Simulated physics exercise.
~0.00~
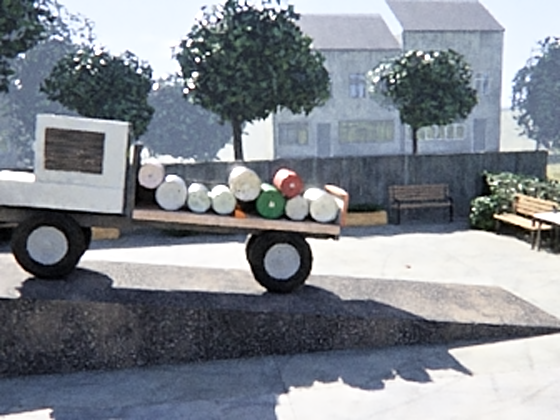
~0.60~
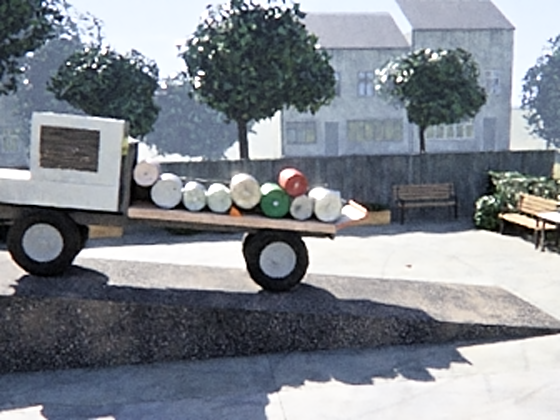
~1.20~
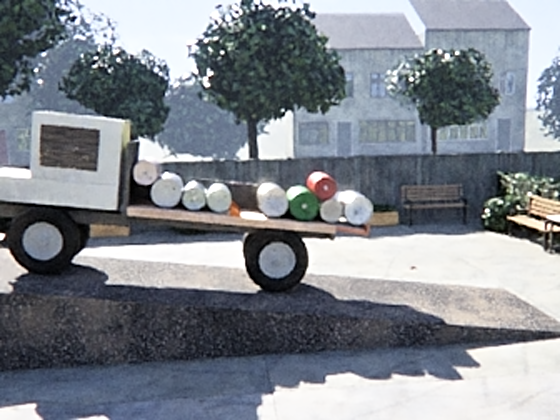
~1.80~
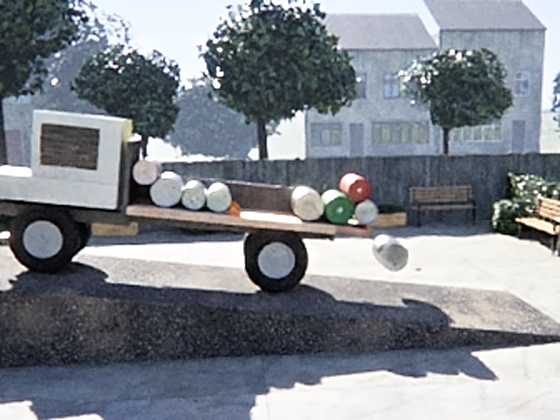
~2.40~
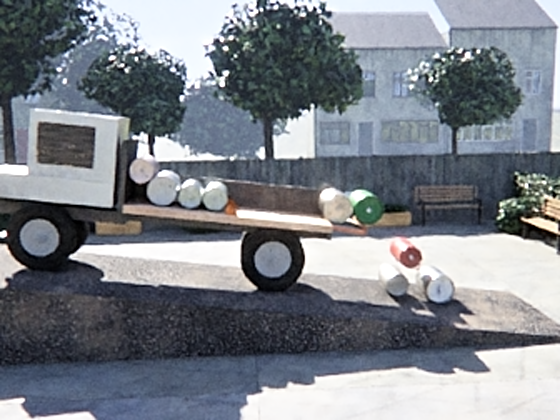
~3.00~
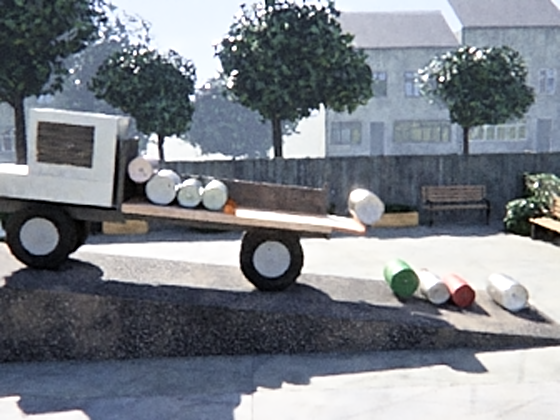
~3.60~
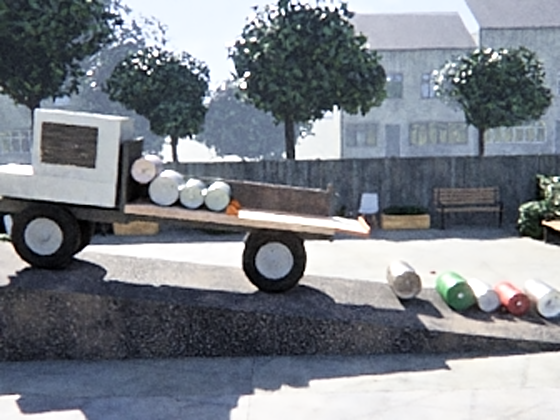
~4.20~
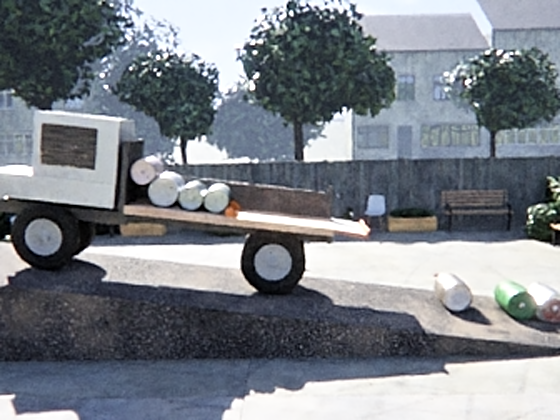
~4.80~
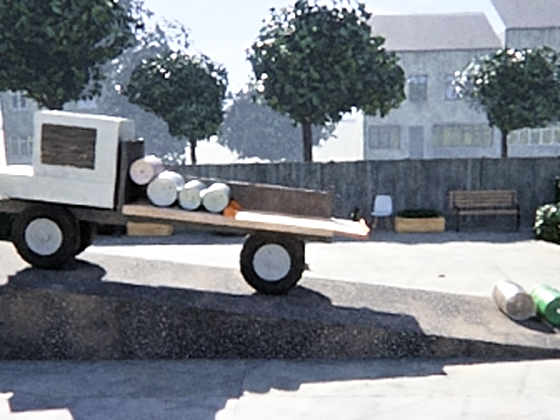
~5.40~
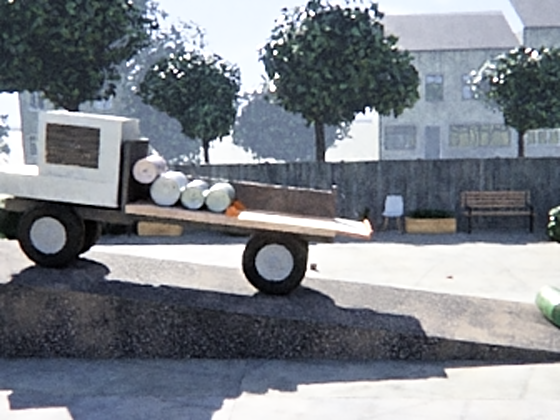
The clip shows a pick-up parked on a slope with its tailgate lowering, as several kegs, including a red and a green one, roll right, drop off the back and roll down the ramp, leaving a few pale kegs at rest behind the cab.
